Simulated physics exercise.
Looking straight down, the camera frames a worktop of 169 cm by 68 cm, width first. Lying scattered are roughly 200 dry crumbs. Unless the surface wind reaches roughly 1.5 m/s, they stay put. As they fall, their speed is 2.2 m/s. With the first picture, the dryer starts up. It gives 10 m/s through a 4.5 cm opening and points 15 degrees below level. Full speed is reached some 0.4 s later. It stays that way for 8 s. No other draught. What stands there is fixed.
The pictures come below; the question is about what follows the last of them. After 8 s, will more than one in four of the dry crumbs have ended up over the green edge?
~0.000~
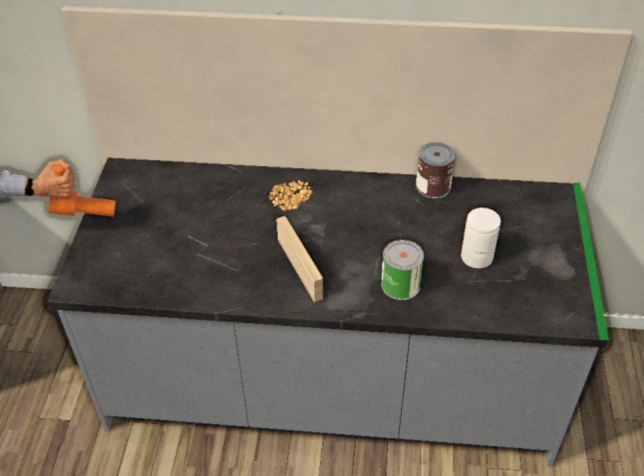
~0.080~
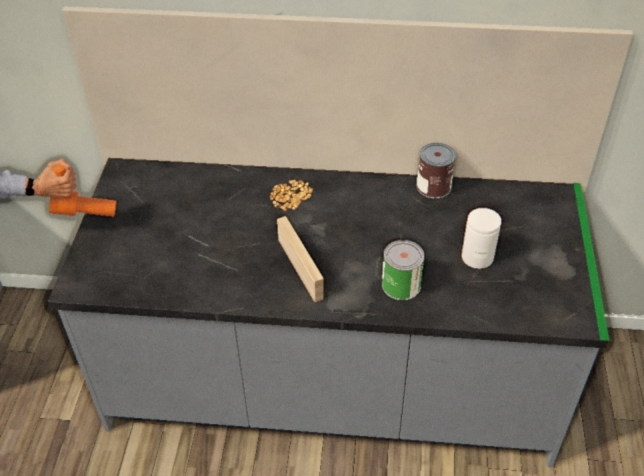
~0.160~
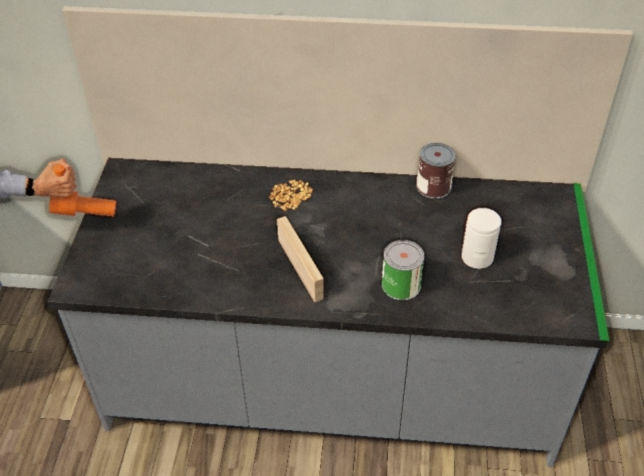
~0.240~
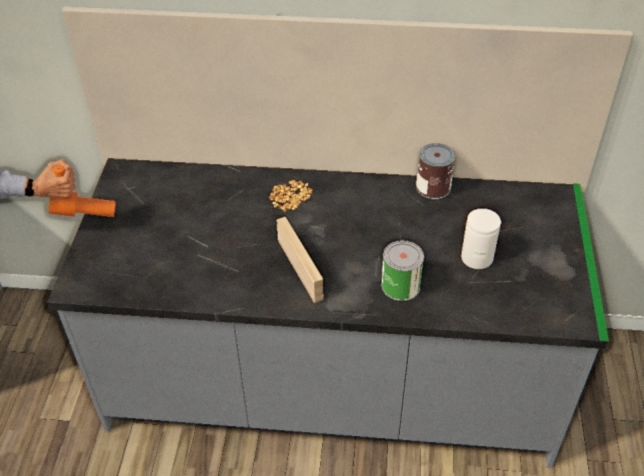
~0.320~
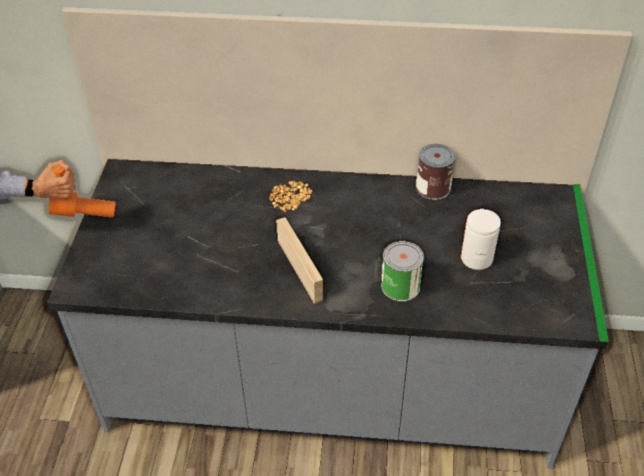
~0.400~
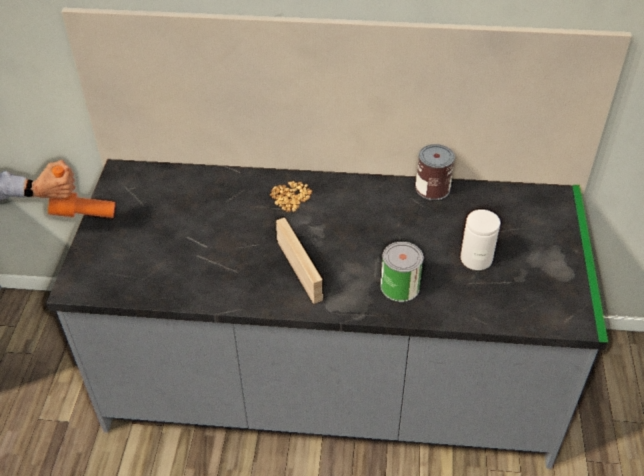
No.
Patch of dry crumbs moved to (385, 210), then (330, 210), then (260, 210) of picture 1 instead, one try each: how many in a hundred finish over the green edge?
Going through the three spots in order, you'd get 90 percent, 60 percent and 25 percent.
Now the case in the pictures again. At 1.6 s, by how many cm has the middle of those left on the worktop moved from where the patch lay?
Around 45 cm from the start.
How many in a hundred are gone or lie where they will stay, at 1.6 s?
Roughly 70 % of them.
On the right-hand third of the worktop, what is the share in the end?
Roughly 30 %.
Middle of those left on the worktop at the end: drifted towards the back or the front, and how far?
Drift: Rearward direction, about 15 cm.
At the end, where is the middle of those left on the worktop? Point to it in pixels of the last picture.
Centre point: About (413, 172).
After 1.6 s, 28 % are on the move or not yet settled, 2 % are over the green edge; the middle of those still in play is near (413, 172).
After 2.6 s, 27 % are on the move or not yet settled, 2 % are over the green edge; the middle of those still in play is near (413, 172).
After 4.4 s, 24 % are on the move or not yet settled, 3 % are over the green edge; the middle of those still in play is near (413, 172).
After 8.0 s, at the end, 3 % are over the green edge; the middle of those still in play is near (413, 172).
